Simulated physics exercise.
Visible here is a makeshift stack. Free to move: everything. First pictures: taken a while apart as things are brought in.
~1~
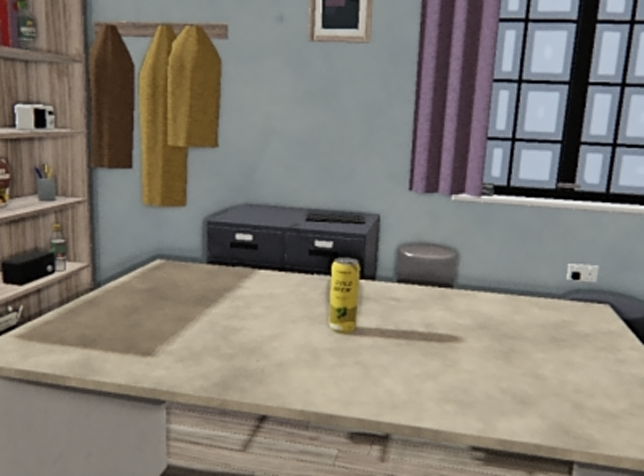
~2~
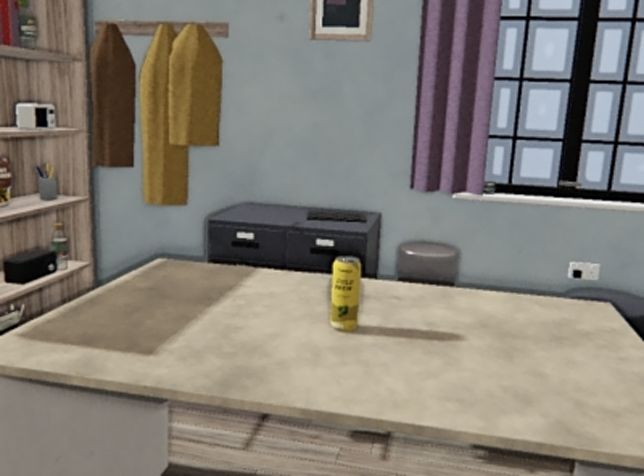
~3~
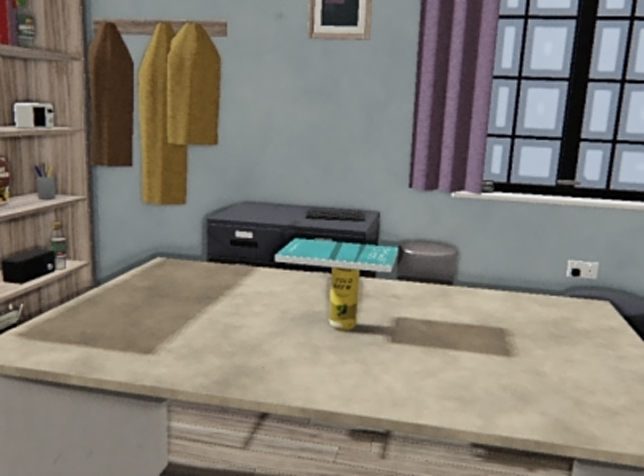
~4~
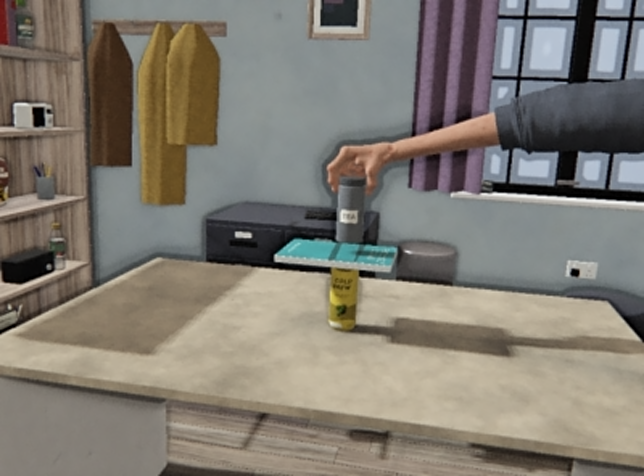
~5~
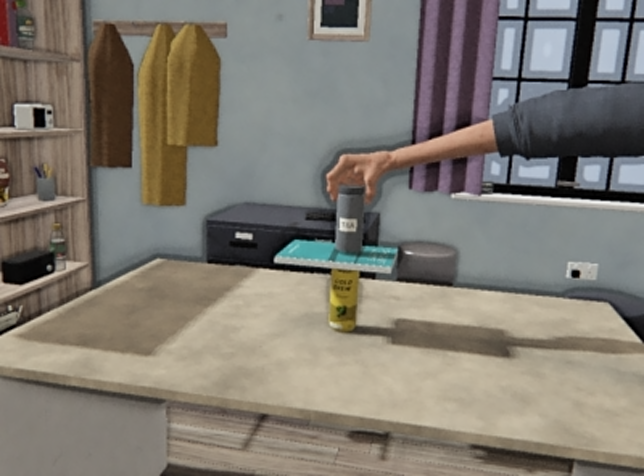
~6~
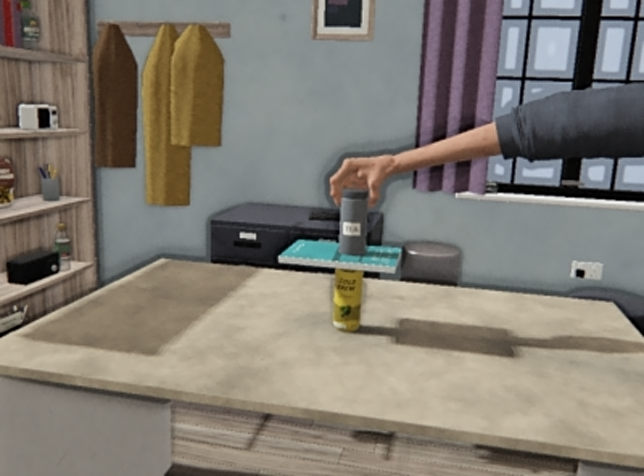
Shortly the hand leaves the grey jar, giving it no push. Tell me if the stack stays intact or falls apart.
The stack stays intact.
Then, 0.40 s past the last view, nothing moves.
Then, 1.30 s past the last view, grey jar resting near (354, 222).
Finally, all 3 still in place. Final places as the last picture's camera would see them, grey jar near (354, 222). The stack holds.
